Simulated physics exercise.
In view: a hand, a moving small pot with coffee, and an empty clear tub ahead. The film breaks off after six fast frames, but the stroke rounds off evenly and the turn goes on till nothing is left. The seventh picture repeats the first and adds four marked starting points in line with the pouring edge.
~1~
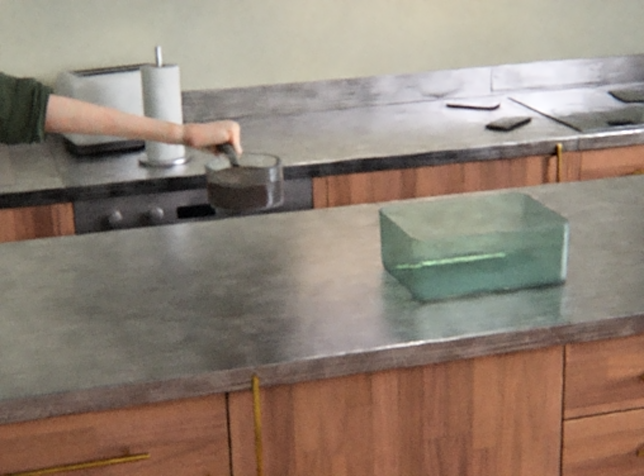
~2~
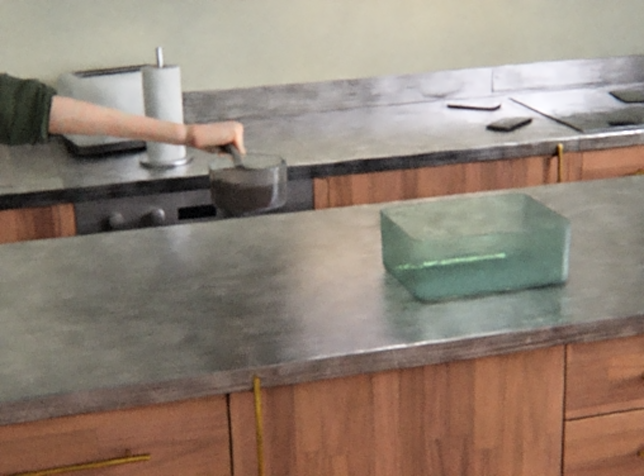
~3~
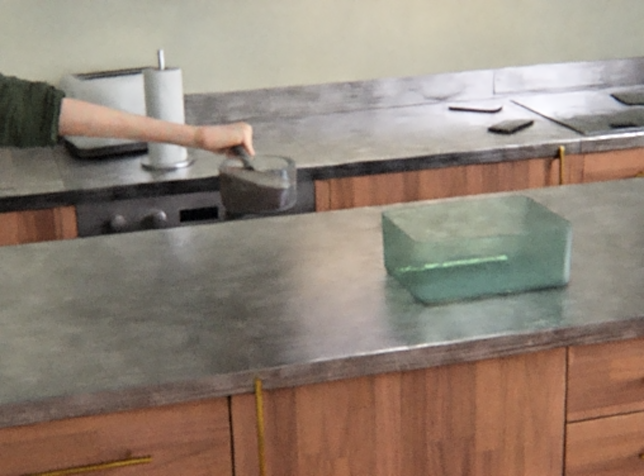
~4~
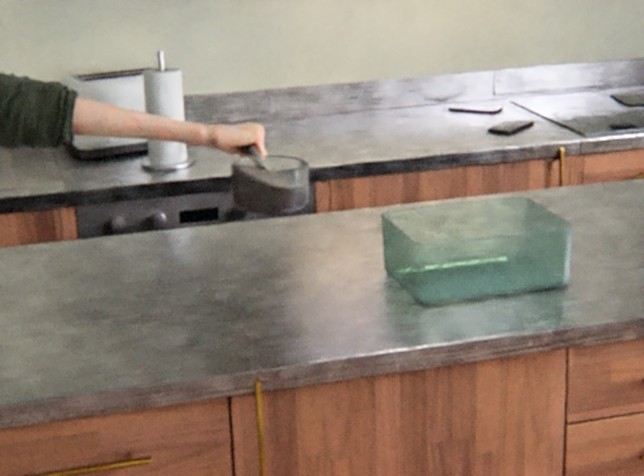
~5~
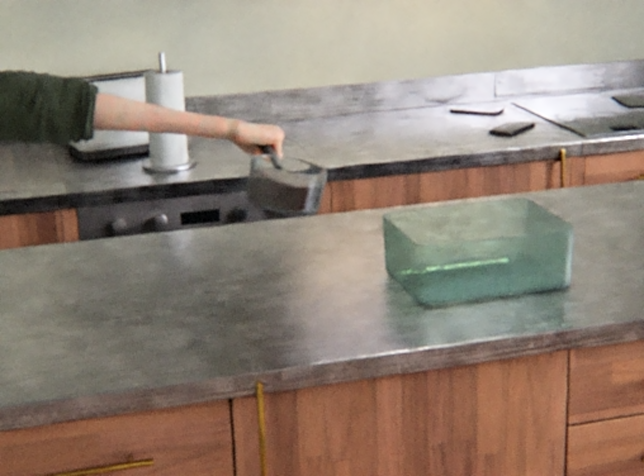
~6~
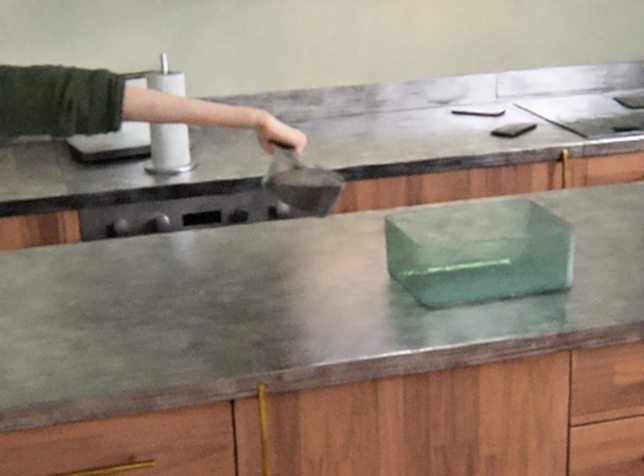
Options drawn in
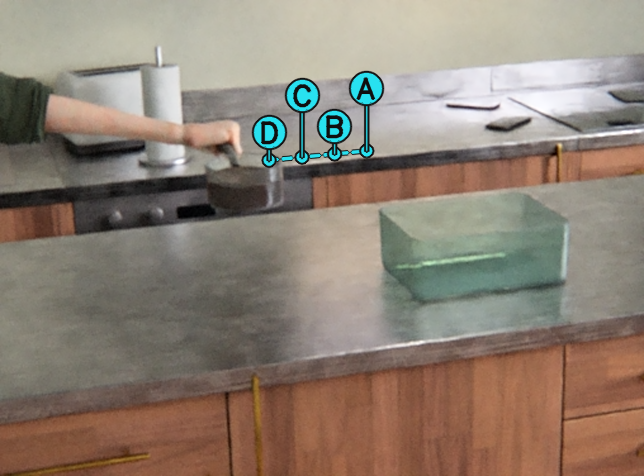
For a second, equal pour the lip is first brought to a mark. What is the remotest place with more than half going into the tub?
Use dot C.
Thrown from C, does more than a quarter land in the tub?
Yes.
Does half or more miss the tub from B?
No, that is safe.
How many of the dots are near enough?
Three.
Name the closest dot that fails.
Here it is dot D.
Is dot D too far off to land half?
Yes, that goes wrong.
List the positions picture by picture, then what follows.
In the first picture, upright, lip at (280, 159); tub from (413, 300) to (565, 280); nothing has left yet.
In the second picture, upright, lip at (283, 159); nothing has left yet.
In the third picture, upright, lip at (293, 161); nothing has left yet.
In the fourth picture, tipped about 2°, lip at (306, 162); nothing has left yet.
In the fifth picture, tipped about 13°, lip at (324, 169); nothing has left yet.
In the sixth picture, tipped about 31°, lip at (343, 181); coffee is over the rim, down to (343, 181).
In cyan, A at (366, 150); B at (334, 154); C at (302, 157); D at (269, 160).
Choosing A, about 92 % lands in the tub, 1 % falls short and 7 % goes beside or beyond.
Choosing B, about 96 % lands in the tub, 0 % falls short and 4 % goes beside or beyond.
Choosing C, about 75 % lands in the tub, 22 % falls short and 3 % goes beside or beyond.
Choosing D, about 9 % lands in the tub, 89 % falls short.
